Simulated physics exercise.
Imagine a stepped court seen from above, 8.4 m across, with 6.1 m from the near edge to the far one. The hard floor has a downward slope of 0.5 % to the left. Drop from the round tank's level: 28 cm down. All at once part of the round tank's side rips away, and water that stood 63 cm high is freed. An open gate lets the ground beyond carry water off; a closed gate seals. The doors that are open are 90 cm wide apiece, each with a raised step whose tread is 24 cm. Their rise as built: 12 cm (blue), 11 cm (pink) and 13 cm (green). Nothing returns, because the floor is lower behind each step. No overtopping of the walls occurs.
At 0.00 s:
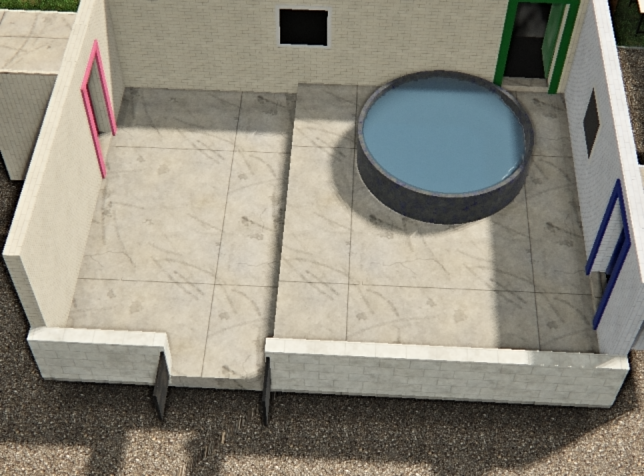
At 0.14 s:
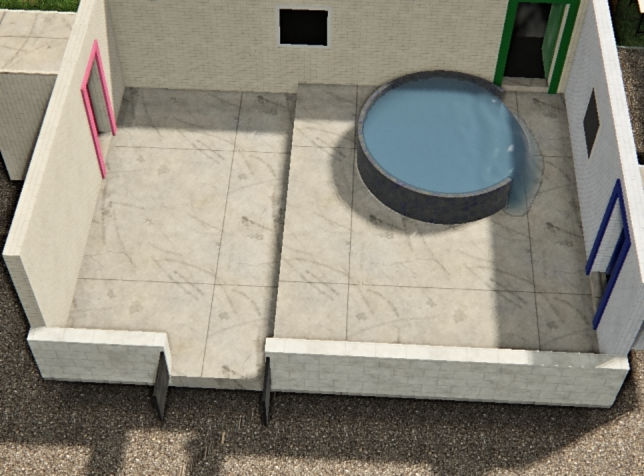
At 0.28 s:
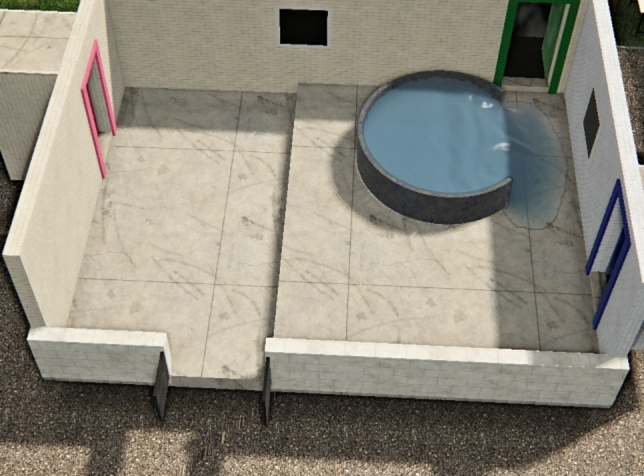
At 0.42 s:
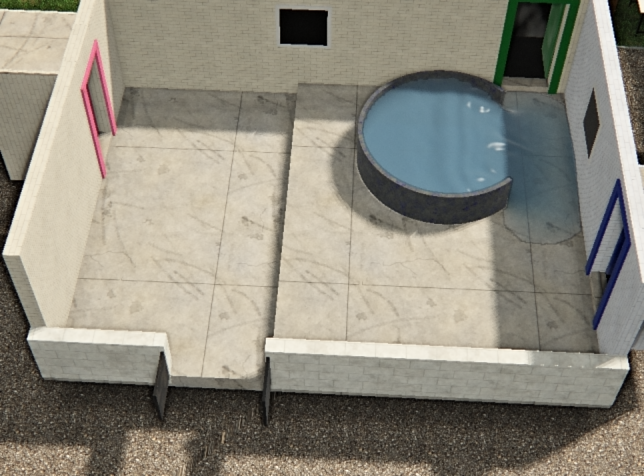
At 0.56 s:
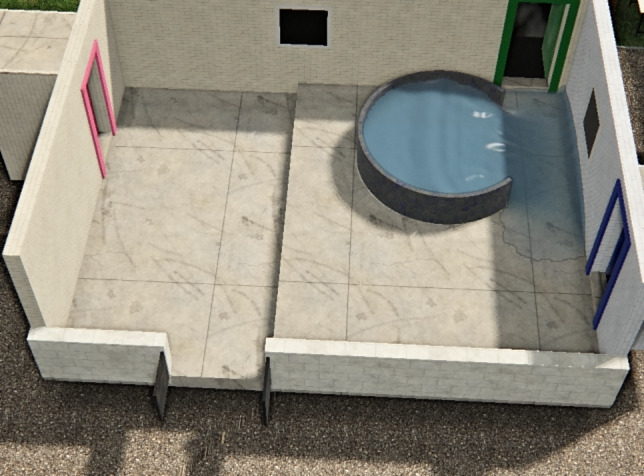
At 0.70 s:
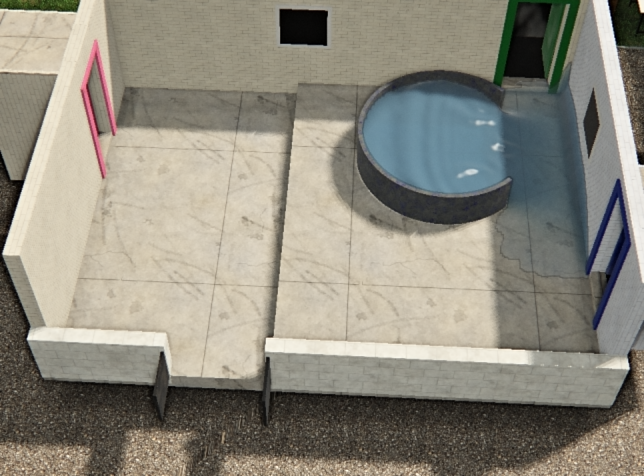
Water poured out of the right side of a round grey tank in a walled courtyard after part of its wall gave way, spreading across the pale floor toward the blue-framed opening on the right.
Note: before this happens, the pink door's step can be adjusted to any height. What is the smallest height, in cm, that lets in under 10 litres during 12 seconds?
7.5 cm.
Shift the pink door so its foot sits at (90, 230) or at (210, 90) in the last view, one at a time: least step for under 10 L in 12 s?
In turn: Roughly 10.0 cm, roughly 8.5 cm.
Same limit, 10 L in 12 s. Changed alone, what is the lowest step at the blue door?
Blue: Roughly 11.0 cm.
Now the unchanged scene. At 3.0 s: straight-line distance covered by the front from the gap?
Distance from gap: Approx. 5.4 m.
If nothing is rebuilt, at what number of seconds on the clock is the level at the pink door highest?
Roughly 8.0 s.
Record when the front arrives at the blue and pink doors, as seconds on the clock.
Arrival times - blue: 0.8 seconds; pink: 5.0 seconds.
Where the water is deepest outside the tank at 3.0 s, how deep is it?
About 37 cm.
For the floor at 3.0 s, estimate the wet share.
I'd say near 30 percent is wet.
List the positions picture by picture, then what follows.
Still water, 63 cm deep, in the round tank at (445, 134); the pink door at (99, 115) is dry, in the first picture.
Water pours out at (525, 154) and has run 0.3 m, to a hidden place; about 8 cm deep outside, 63 cm at the back, in the second picture.
The front is at (551, 218), 0.8 m from the gap at (525, 155); 2.0 m2 of floor is wet, 63 cm left at the back, in the third picture.
The gap is at (524, 156), the front 1.2 m out at (576, 227); the back of the round tank holds 63 cm, in the fourth picture.
Water pours out at (524, 157) and has run 1.6 m, to (583, 253); about 11 cm deep outside, 63 cm at the back, in the fifth picture.
The gap is at (524, 157), the front 1.9 m out at (586, 273); the back of the round tank holds 63 cm; 7.1 m in a straight line remain to the pink door at (99, 115), in the sixth picture.
After 1.4 s water covers 15 % of the floor, deepest (52 cm) near (559, 169); it has not reached the pink door.
After 3.0 s water covers 30 % of the floor, deepest (37 cm) near (559, 98); it has not reached the pink door.
After 12.0 s water covers 95 % of the floor, deepest (14 cm) near (264, 97); 10 cm at the pink door, 1 litre in over its 11 cm step.
At the pink door as built, the water arrived by 4.8 s and peaked near 11 cm at 8.0 s.
Run again over the same 12 s with other heights there, 15 litres in over 7 cm, 2 litres over 9.5 cm. The limit of 10 litres is kept from about 7.5 cm up.
